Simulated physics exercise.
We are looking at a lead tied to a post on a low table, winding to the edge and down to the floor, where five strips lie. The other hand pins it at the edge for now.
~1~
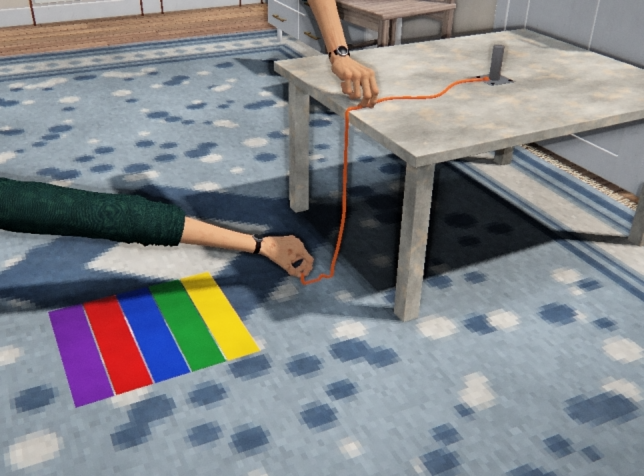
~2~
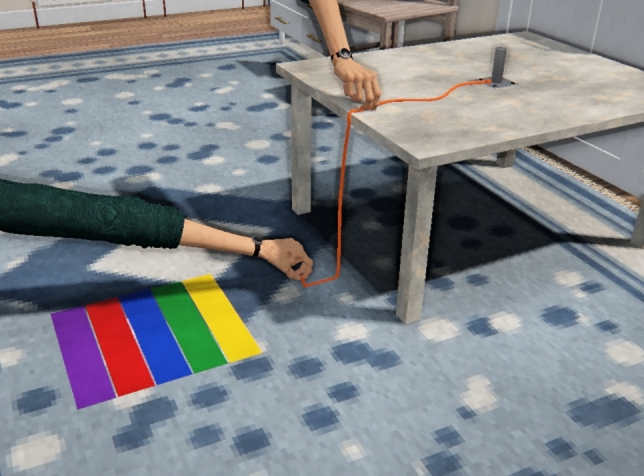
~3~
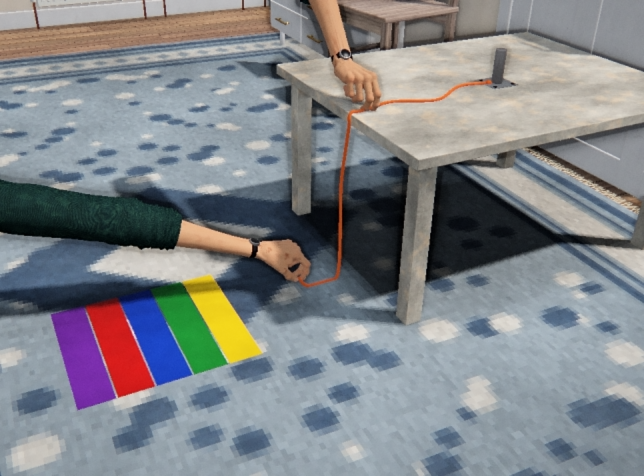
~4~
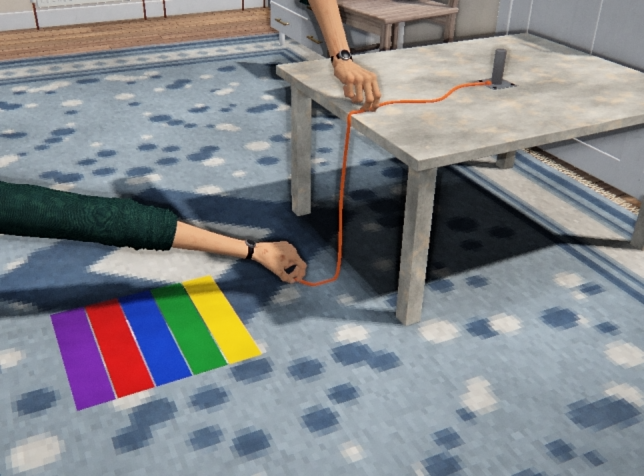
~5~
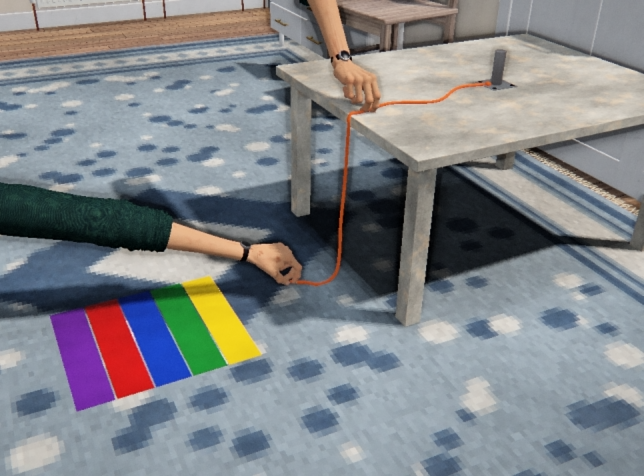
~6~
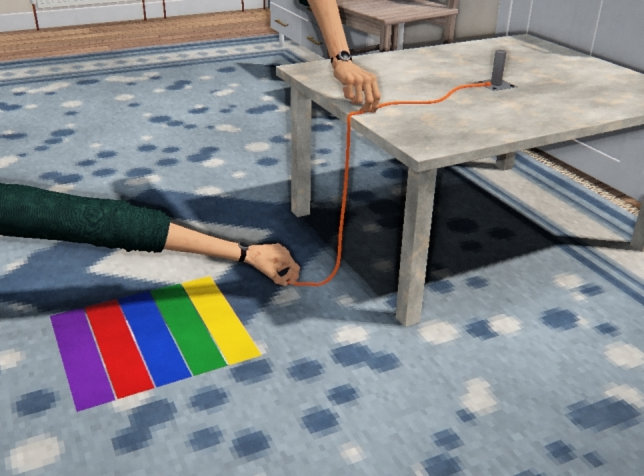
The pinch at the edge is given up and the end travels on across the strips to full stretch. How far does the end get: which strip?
It halts on the green strip.
Soon after, end near (252, 292); short of the strips.
After that, end near (209, 303); over yellow.
At the stop, end near (183, 310); over green. Over green.
